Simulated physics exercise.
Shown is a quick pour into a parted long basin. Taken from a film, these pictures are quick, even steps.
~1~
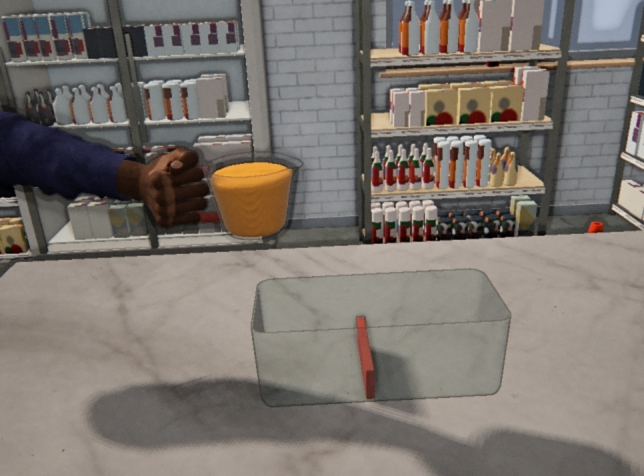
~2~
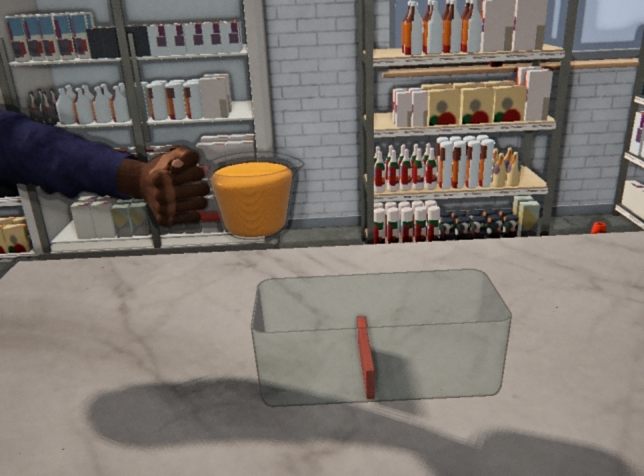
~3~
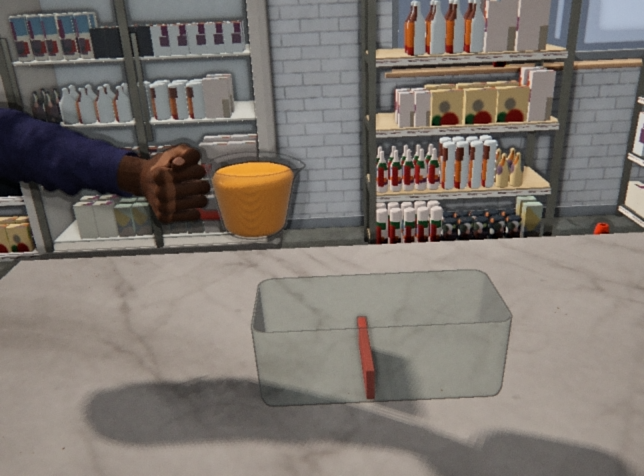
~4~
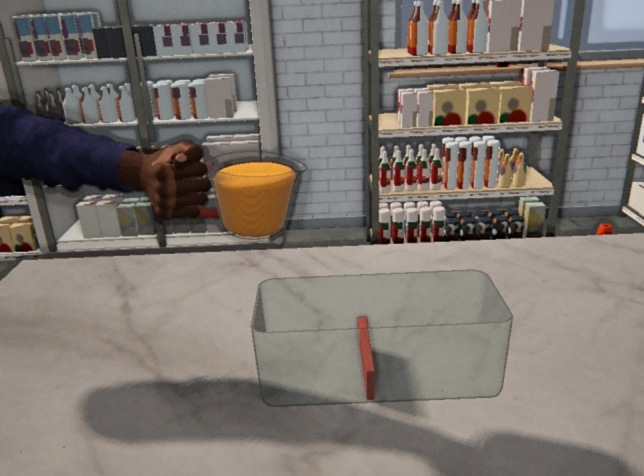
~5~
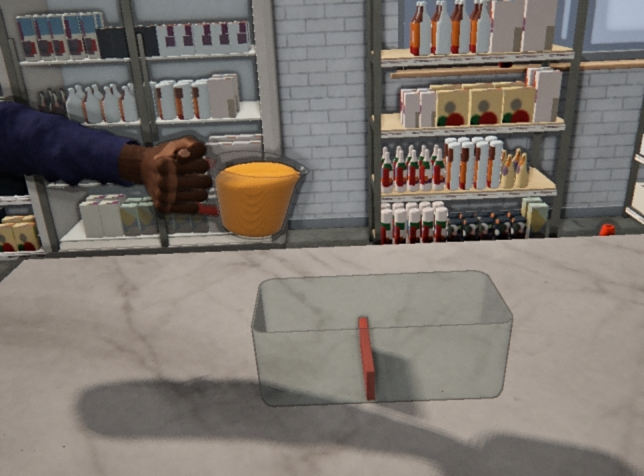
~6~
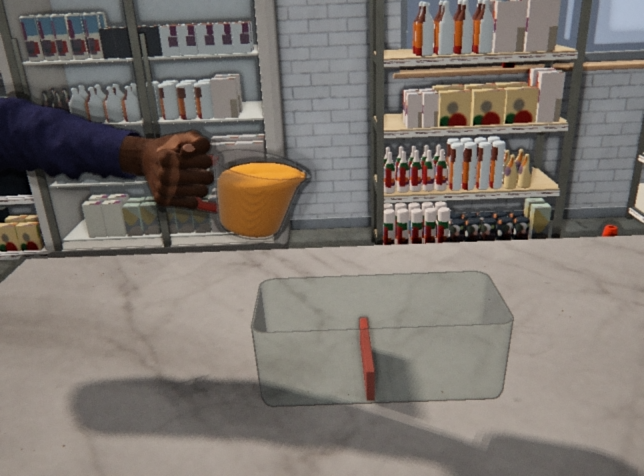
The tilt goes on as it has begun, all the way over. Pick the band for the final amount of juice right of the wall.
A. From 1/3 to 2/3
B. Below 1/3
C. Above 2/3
(A) From 1/3 to 2/3.
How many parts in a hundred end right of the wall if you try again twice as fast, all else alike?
It comes to 25 per cent or so.
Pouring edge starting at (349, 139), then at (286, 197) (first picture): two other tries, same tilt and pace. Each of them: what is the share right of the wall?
Estimate: 90 per cent, then 5 per cent.
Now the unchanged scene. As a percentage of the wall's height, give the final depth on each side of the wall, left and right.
On the left roughly 30, on the right roughly 20.
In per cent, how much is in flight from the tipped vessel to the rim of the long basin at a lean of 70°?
Some 25 per cent.
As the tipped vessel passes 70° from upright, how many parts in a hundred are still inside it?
Close to 55 parts in a hundred remain.
A moment on, the tilt is 70° and 54 per cent is still to pour, 7 is left of the wall and 13 right of it.
Next, the tilt is 108° and 3 per cent is still to pour, 50 is left of the wall and 40 right of it.
Then the tilt is 120° and 0 per cent is still to pour, 58 is left of the wall and 41 right of it.
Later the tilt is 120° and 0 per cent is still to pour, 58 is left of the wall and 41 right of it.
In the end 58 per cent lies left of the wall, 41 right of it and 1 outside.
